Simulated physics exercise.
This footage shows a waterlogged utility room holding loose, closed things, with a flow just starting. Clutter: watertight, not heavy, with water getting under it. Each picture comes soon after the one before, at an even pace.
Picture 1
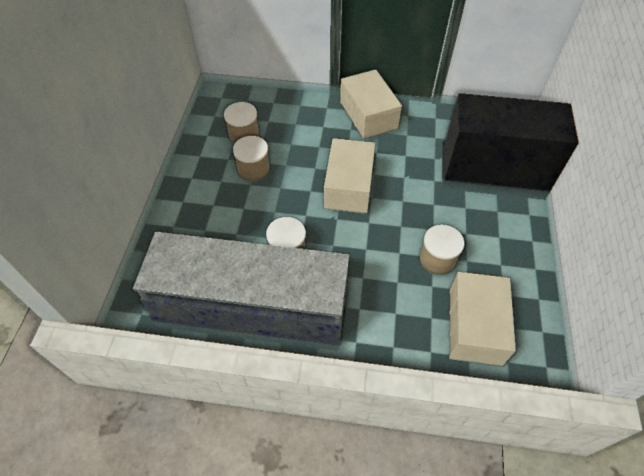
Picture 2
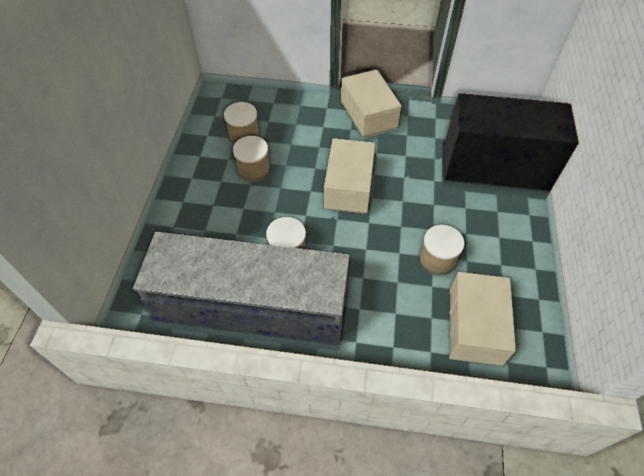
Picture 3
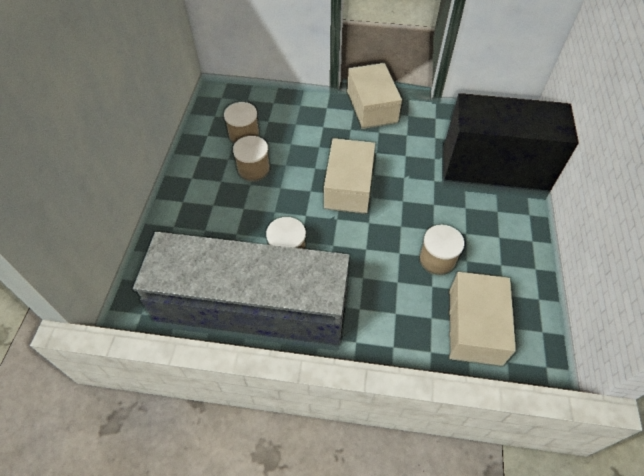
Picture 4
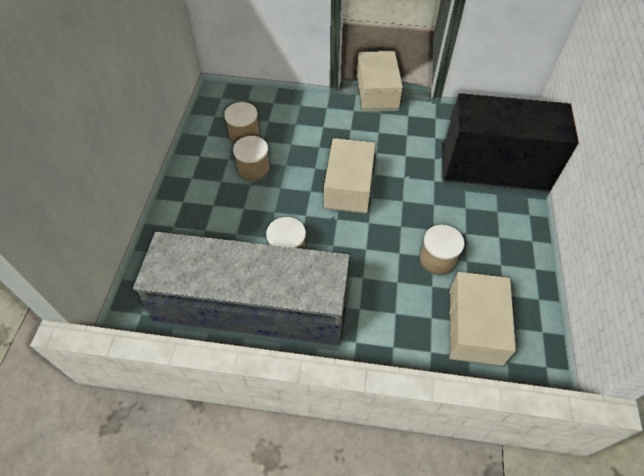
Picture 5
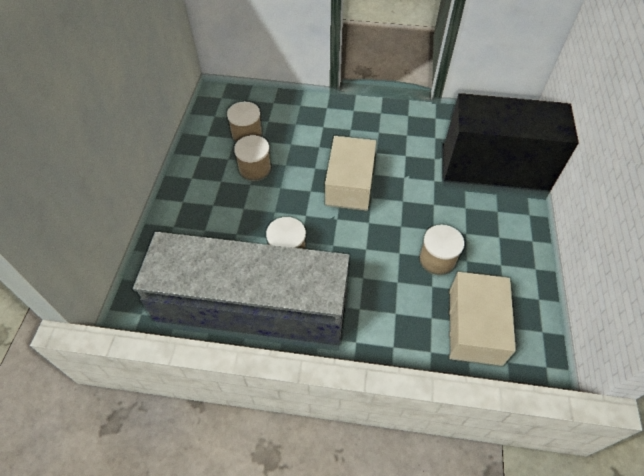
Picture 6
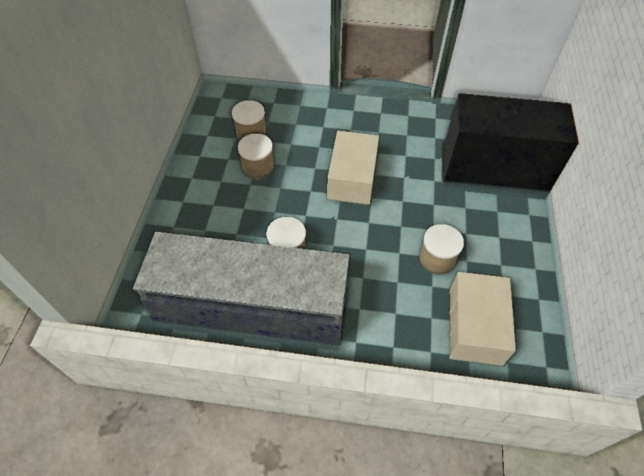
Dark door opening and a beige box sliding out through the doorway, then nearby containers shifting slightly on a green checkered floor.
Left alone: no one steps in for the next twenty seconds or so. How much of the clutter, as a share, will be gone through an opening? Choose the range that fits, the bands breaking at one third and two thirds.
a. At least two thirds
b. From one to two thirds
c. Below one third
Answer: A.
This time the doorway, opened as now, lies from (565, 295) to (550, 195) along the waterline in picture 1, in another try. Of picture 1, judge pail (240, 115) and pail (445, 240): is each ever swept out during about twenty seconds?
One by one, that comes to still there, then got out.
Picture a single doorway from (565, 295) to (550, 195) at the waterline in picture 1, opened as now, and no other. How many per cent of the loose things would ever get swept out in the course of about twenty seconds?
Estimate: Close to 70 %.
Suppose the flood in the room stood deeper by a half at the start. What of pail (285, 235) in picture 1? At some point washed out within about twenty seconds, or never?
Status of the object: Retained.
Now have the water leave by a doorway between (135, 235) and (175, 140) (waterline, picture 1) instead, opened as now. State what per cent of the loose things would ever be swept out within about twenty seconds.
Close to 90 %.
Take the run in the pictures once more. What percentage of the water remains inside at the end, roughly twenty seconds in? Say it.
By my count, 46 per cent.
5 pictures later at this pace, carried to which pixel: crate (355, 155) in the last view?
Around (368, 124).
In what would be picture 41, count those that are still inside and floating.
The answer is 2.
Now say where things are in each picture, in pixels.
In the first frame, a crate at (350, 164), afloat; a pail at (240, 113), afloat; 0 of 7 have shifted.
In the second frame, a crate at (350, 164) floats; a pail at (240, 113) floats; 0 of 7 have shifted.
In the third frame, a crate at (350, 164), afloat; a pail at (240, 113) floats; 1 of 7 have shifted.
In the fourth frame, a crate at (351, 164), afloat; a pail at (241, 113), afloat; 1 of 7 have shifted.
In the fifth frame, a crate at (352, 161) floats, close to its start; a pail at (243, 113) floats, close to its start; 1 of 7 have shifted.
In the sixth frame, a crate at (354, 156) floats, close to its start; a pail at (248, 111) floats, close to its start; 4 of 7 have shifted.
A moment on, 1 of 7 are out; 6 afloat.
Next, 3 of 7 are out; 4 afloat.
Later, 5 of 7 are out; 2 afloat.
In the end, 5 of 7 are out; 2 afloat.
